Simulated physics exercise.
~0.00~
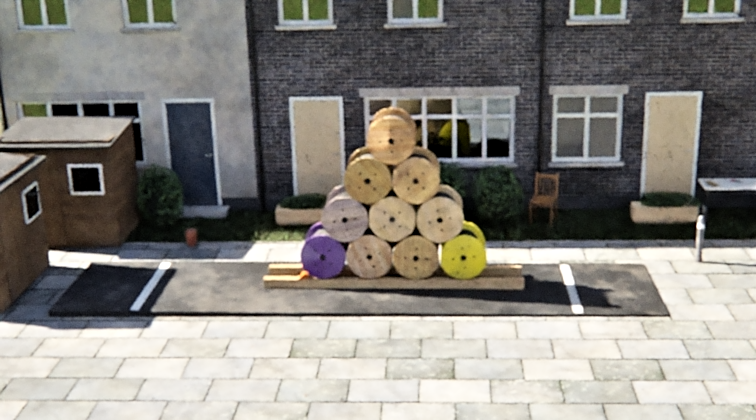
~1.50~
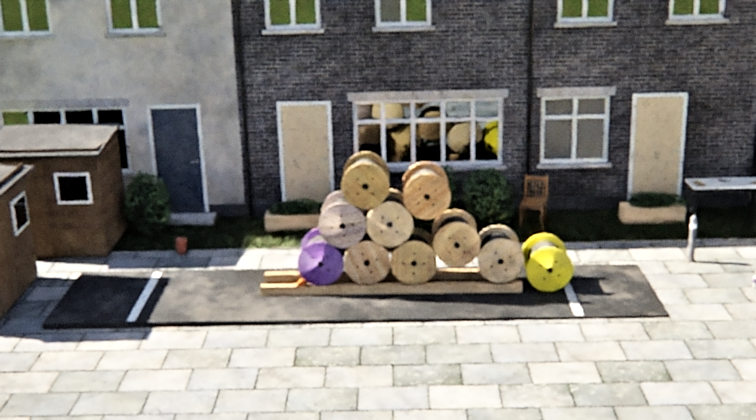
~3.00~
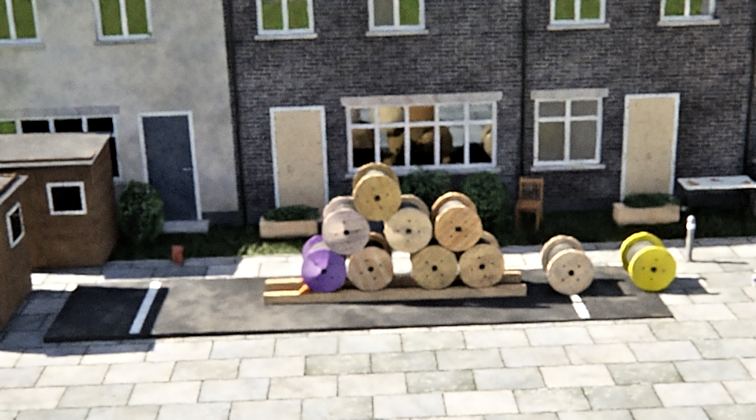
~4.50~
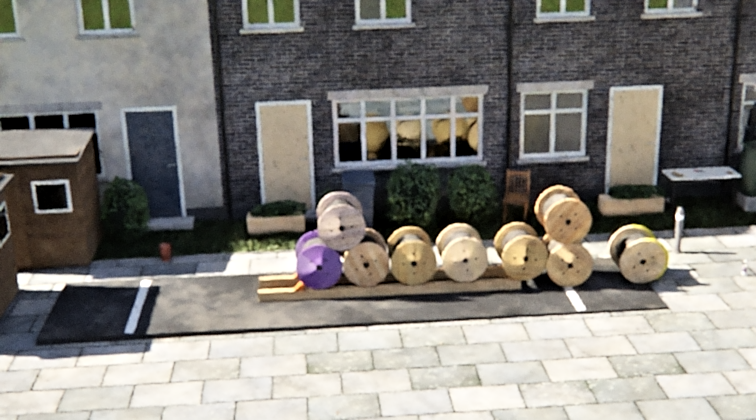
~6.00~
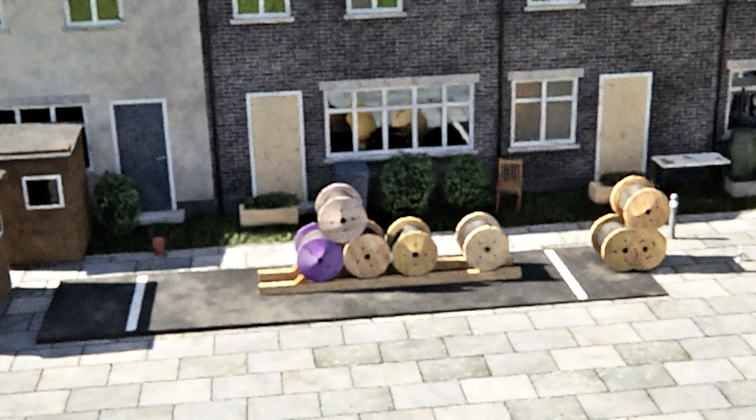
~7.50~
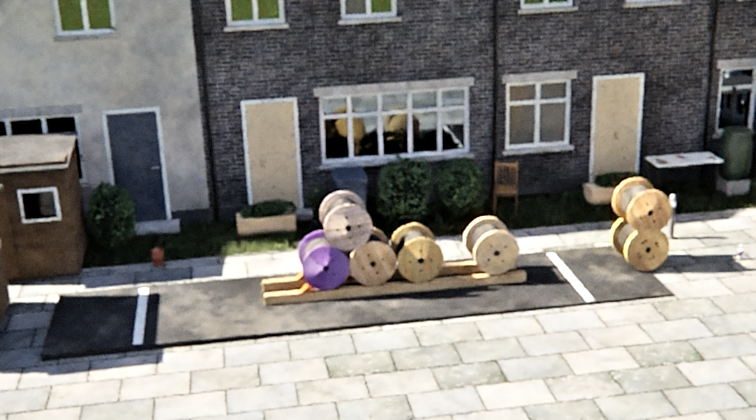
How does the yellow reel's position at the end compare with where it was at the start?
At the start the yellow reel sits at the right end of the pyramid's bottom row on the bearers. By the end it is off the bearers and farther right, beyond the right white line, largely hidden among the plain reels there.
